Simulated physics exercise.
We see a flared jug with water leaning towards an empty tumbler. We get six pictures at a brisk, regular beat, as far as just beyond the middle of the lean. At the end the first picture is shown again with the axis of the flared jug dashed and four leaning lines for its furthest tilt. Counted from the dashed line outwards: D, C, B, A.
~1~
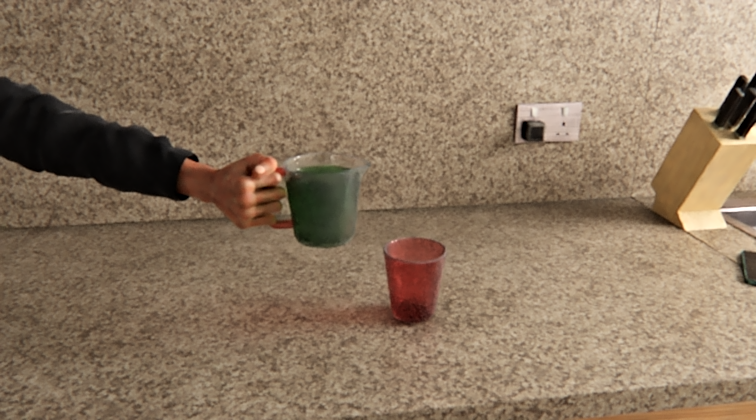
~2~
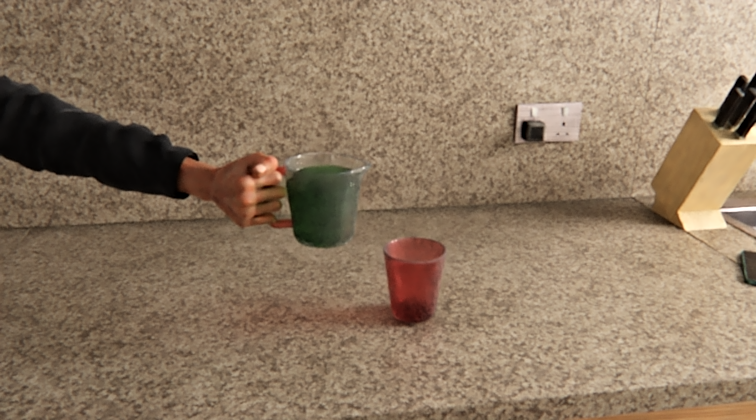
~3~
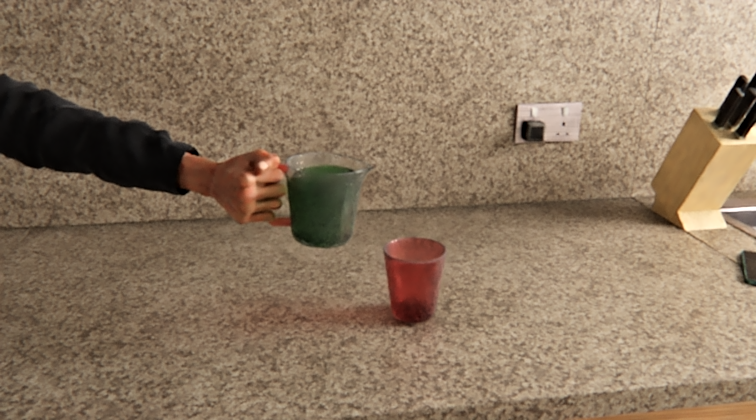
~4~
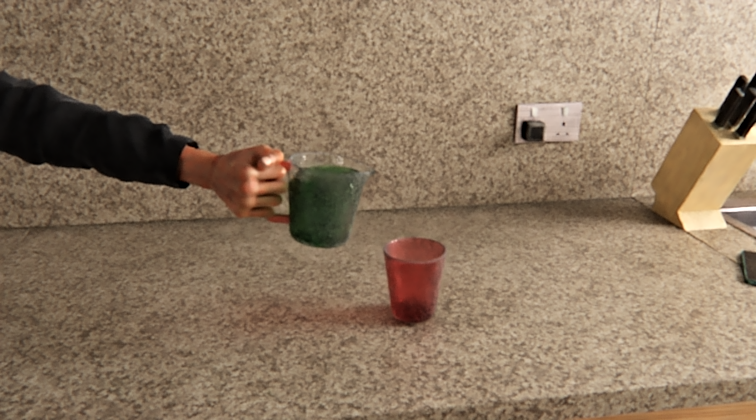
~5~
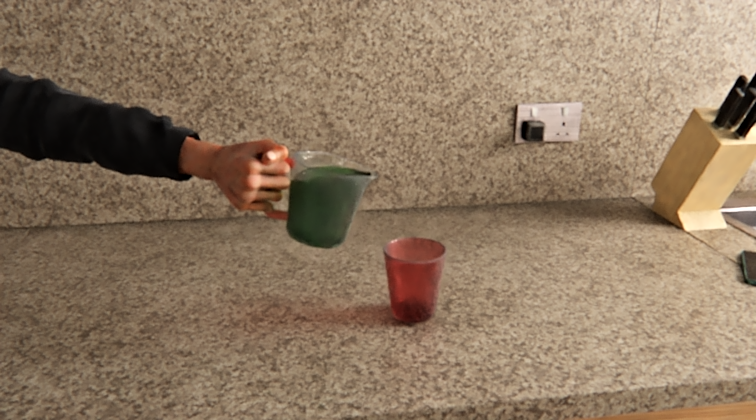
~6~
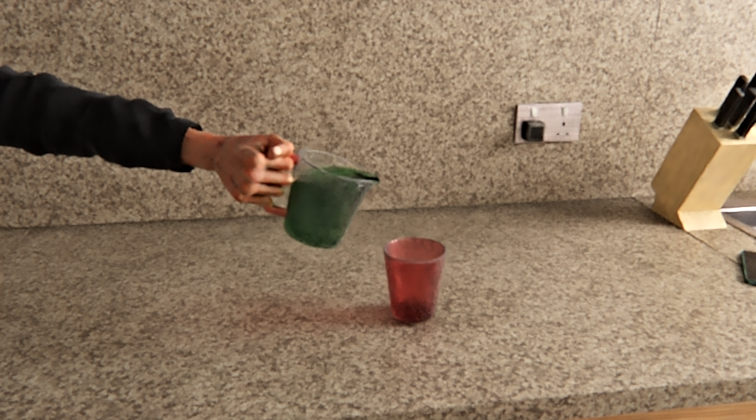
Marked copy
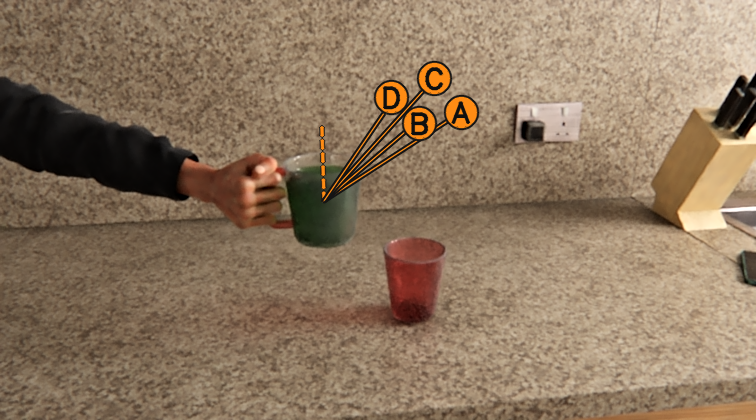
The clip opens on a hand in a dark sleeve holding a clear jug of green liquid upright, above and to the left of a red tumbler on a speckled counter. The hand then gradually tips the jug a little to the right, its spout dipping slightly, while the tumbler stays still.
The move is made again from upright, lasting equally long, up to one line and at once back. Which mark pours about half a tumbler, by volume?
It is B.
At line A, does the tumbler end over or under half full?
Over half.
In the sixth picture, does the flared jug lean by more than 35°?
No, it does not.
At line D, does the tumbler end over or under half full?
Under.
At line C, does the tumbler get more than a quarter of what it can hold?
Yes.
On the marked copy, A at (446, 121); B at (404, 132); C at (422, 91); D at (383, 113).
With A, the tumbler ends with about 66 % of what it can hold.
With B, the tumbler ends with about 50 % of what it can hold.
With C, the tumbler ends with about 36 % of what it can hold.
With D, the tumbler ends with about 23 % of what it can hold.
